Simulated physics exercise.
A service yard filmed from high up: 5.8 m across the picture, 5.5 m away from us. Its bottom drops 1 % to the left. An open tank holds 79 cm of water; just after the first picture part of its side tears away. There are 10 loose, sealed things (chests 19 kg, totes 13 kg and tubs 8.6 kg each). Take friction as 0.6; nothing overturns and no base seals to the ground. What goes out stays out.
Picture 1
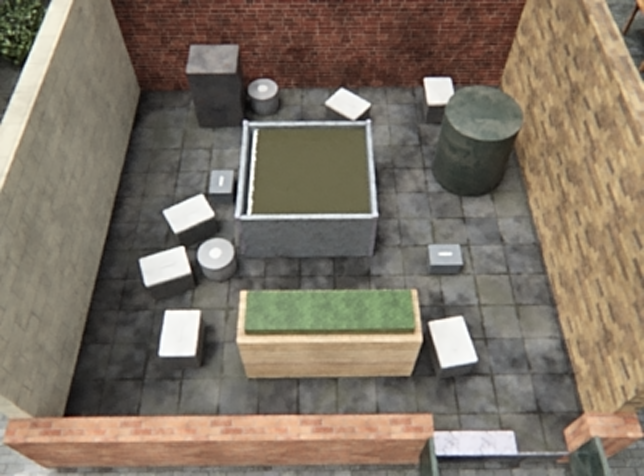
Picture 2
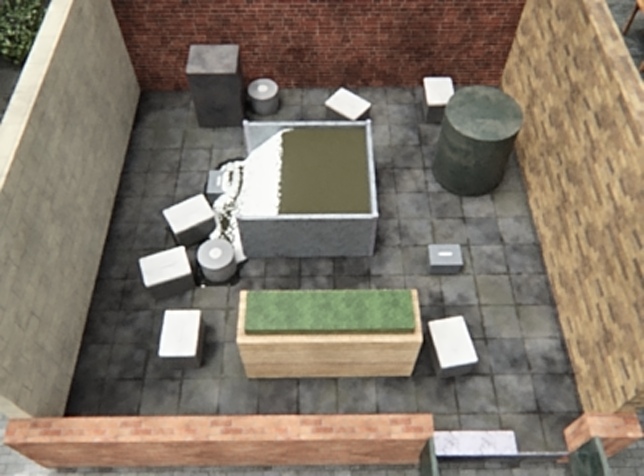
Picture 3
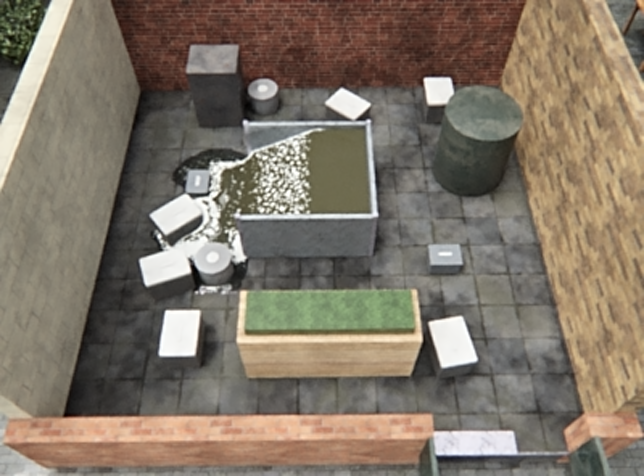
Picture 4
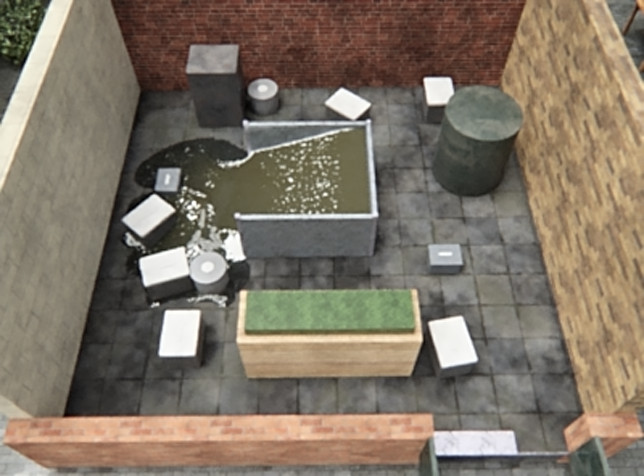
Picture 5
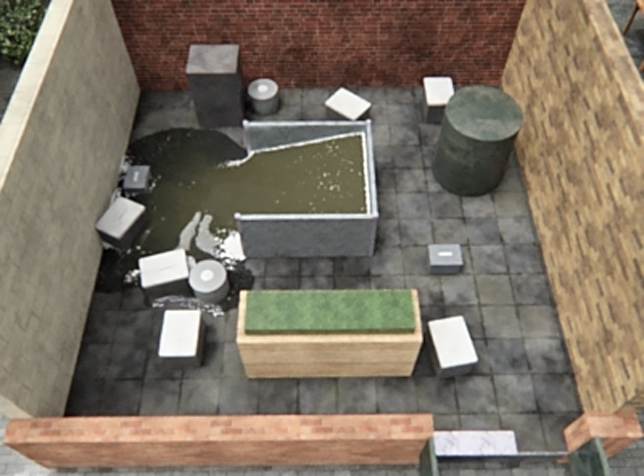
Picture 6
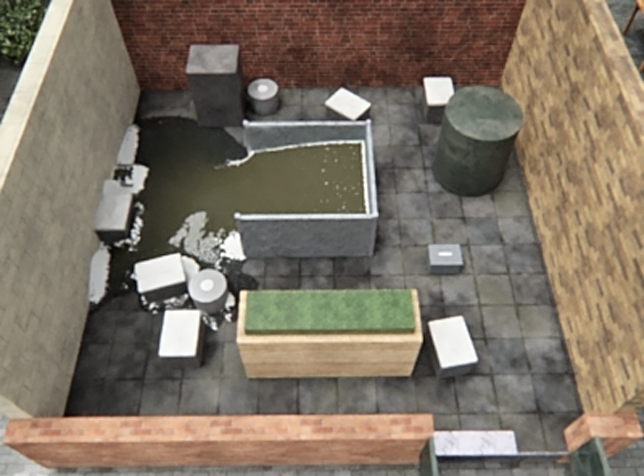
Walled service yard seen from above, murky water bursting from an open tank's left side, spreading leftward and pushing boxes along.
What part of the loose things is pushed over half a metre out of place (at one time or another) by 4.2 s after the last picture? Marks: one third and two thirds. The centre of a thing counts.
Share: Between one and two thirds.
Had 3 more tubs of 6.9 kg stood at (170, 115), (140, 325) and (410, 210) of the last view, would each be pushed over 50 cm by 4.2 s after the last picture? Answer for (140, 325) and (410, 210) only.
In turn: More, short of it.
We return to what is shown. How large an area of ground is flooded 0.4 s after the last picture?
Roughly 9.0 m2.
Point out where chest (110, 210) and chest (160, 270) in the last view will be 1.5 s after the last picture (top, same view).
Near (102, 278) and (145, 393).
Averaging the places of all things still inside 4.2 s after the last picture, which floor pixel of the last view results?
Around (333, 231).
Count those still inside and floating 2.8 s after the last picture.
3 of them.
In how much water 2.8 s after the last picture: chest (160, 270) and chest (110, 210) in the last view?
Roughly 9 and 20 cm.
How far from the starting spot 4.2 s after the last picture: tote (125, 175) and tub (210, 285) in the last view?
In that order: 200 cm, 50 cm.
Then, 0.4 s after the last picture 3 of 10 are over 50 cm from their spots; 2 afloat.
Then, 1.5 s after the last picture 4 of 10 are over 50 cm from their spots; 3 afloat.
Then, 2.8 s after the last picture 5 of 10 are over 50 cm from their spots; 3 afloat.
Then, 4.2 s after the last picture 5 of 10 are over 50 cm from their spots, and 5 have been at some point; 2 afloat.
